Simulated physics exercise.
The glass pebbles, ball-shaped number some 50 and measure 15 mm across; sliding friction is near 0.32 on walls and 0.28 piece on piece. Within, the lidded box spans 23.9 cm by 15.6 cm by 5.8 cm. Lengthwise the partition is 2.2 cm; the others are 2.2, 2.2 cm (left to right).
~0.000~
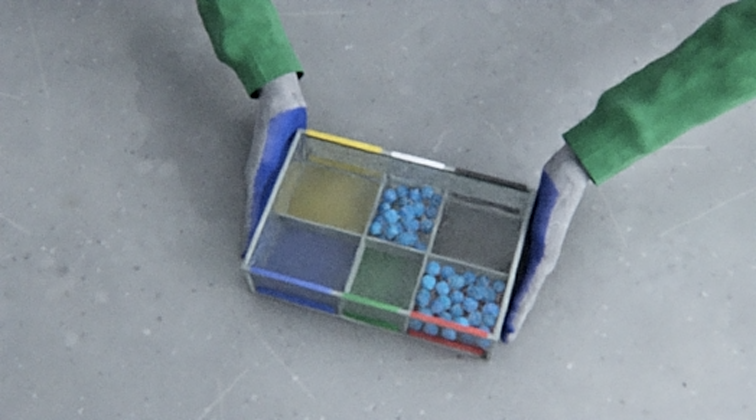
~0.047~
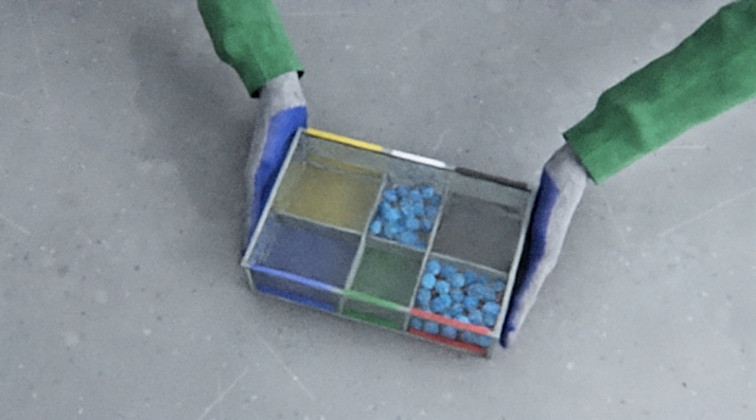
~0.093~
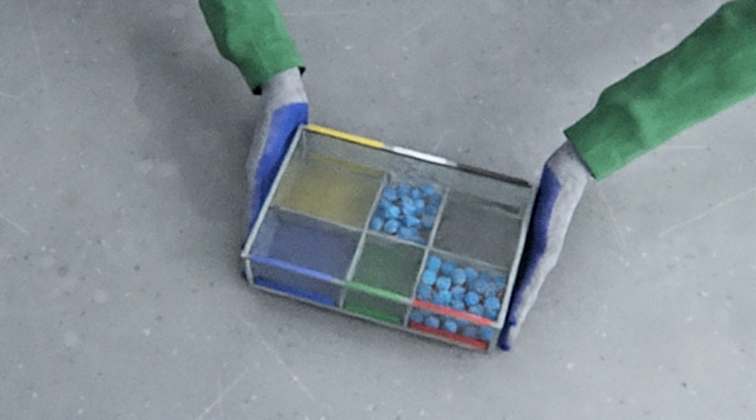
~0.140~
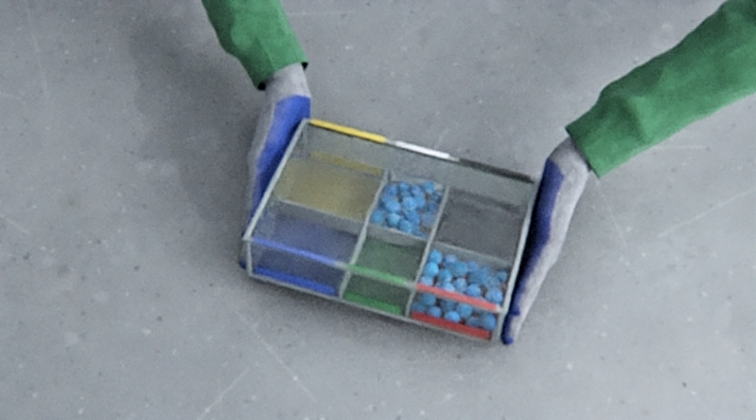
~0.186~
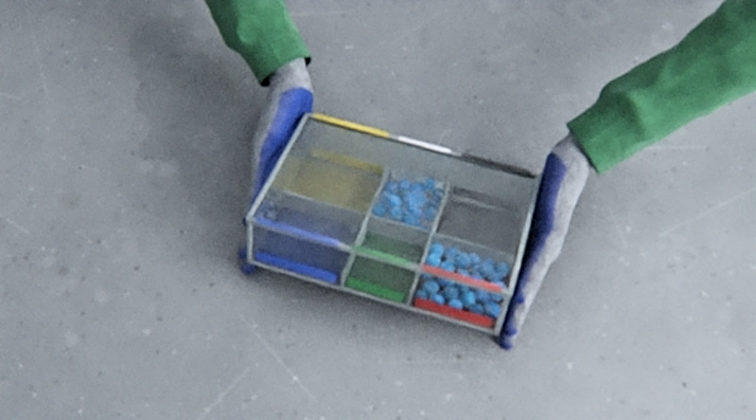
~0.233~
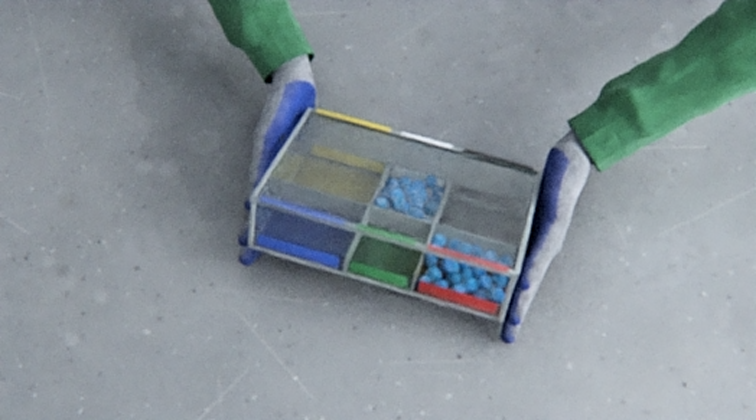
Two gloved hands tilt a clear divided box with blue pebbles in two compartments.
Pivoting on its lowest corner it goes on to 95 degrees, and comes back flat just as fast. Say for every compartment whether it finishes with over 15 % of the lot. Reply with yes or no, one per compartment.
Red no, blue no, green no, yellow no, white yes, black yes.
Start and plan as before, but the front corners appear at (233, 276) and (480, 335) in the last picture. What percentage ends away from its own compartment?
Around 90 per cent, it would seem.
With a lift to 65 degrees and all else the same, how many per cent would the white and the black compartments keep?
Shares after the change: White 45, black 5, per cent.
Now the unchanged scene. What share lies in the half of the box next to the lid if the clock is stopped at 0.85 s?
I'd say around 70 percent of the pieces.
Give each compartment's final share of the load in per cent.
Final shares: Red 0 %; blue 0 %; green 0 %; yellow 5 %; white 30 %; black 60 %.
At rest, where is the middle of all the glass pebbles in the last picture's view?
I'd put it at about (458, 225).
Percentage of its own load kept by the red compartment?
Close to 0 in a hundred.
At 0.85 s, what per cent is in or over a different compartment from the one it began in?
At that instant it's around 30 per cent.
After 0.85 s, tilt 94 degrees; red 30 %, white 40 %, black 30 %.
After 1.26 s, tilt 40 degrees; yellow 5 %, white 30 %, black 60 %.
After 1.76 s, tilt 0 degrees; yellow 5 %, white 30 %, black 60 %.
In the end, at 2.6 s, red 0 %, blue 0 %, green 0 %, yellow 5 %, white 30 %, black 60 %.
